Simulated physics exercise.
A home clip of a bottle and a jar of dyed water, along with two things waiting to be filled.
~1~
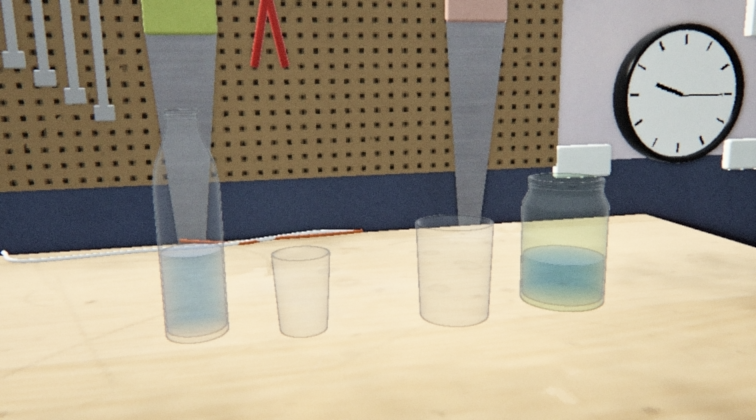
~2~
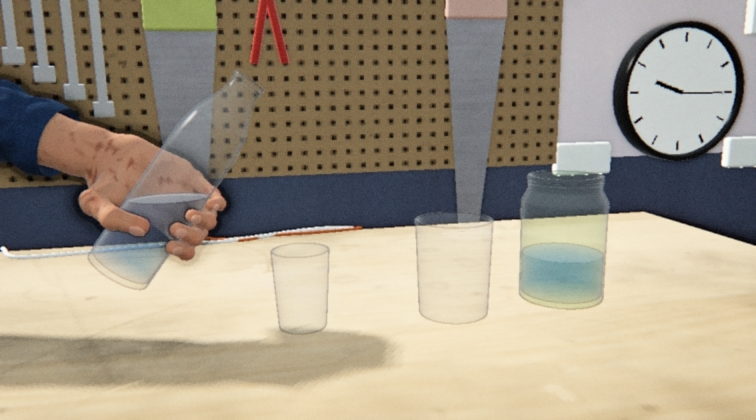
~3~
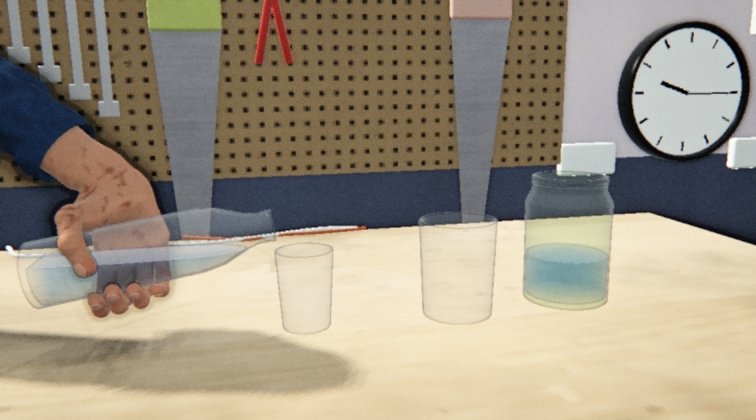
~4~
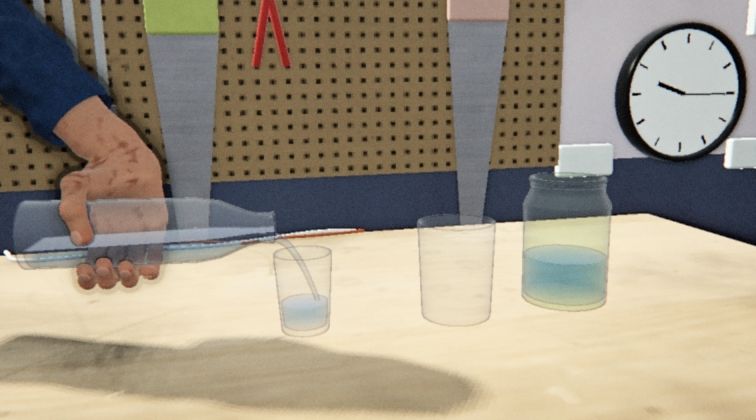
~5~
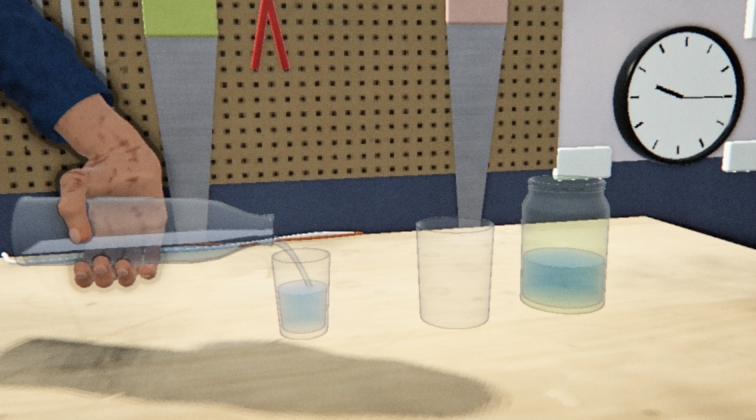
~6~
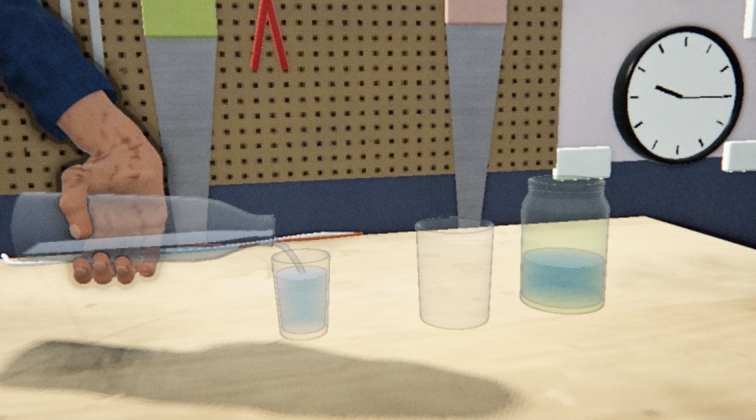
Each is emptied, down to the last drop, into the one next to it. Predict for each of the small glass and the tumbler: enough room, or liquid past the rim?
Prediction - the small glass lets some past the rim; the tumbler has enough room.
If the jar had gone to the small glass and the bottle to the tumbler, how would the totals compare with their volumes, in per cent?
Some 200 per cent for the first and some 50 per cent for the second.
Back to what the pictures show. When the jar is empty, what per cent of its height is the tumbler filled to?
Near 70 in a hundred.
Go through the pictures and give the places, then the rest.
Nothing is moving yet; bottle (189, 221) about a third full; jar (564, 236) about a third full; small glass (302, 288) empty; tumbler (454, 266) empty, in the first frame.
The bottle is picked up; bottle (186, 173) tipped 35° with all of its load; small glass (302, 285) empty, in the second frame.
The bottle leans over the small glass; bottle (160, 249) tipped 80° with all of its load; small glass (306, 285) empty, in the third frame.
The dyed water is flowing; bottle (159, 231) tipped 90° with about three quarters of its load; small glass about a third full, surface at (305, 302), in the fourth frame.
The dyed water is flowing; bottle (157, 231) tipped 95° with about two thirds of its load; tumbler (455, 268) empty, in the fifth frame.
The dyed water is flowing; bottle (157, 229) tipped 95° with about half of its load; jar about a third full, surface at (563, 258); small glass about three quarters full, surface at (302, 274); tumbler (455, 269) empty, in the sixth frame.
Next, the small glass is full to the brim with a puddle round it.
Finally, the small glass is full to the brim with a puddle round it; the tumbler is about three quarters full.
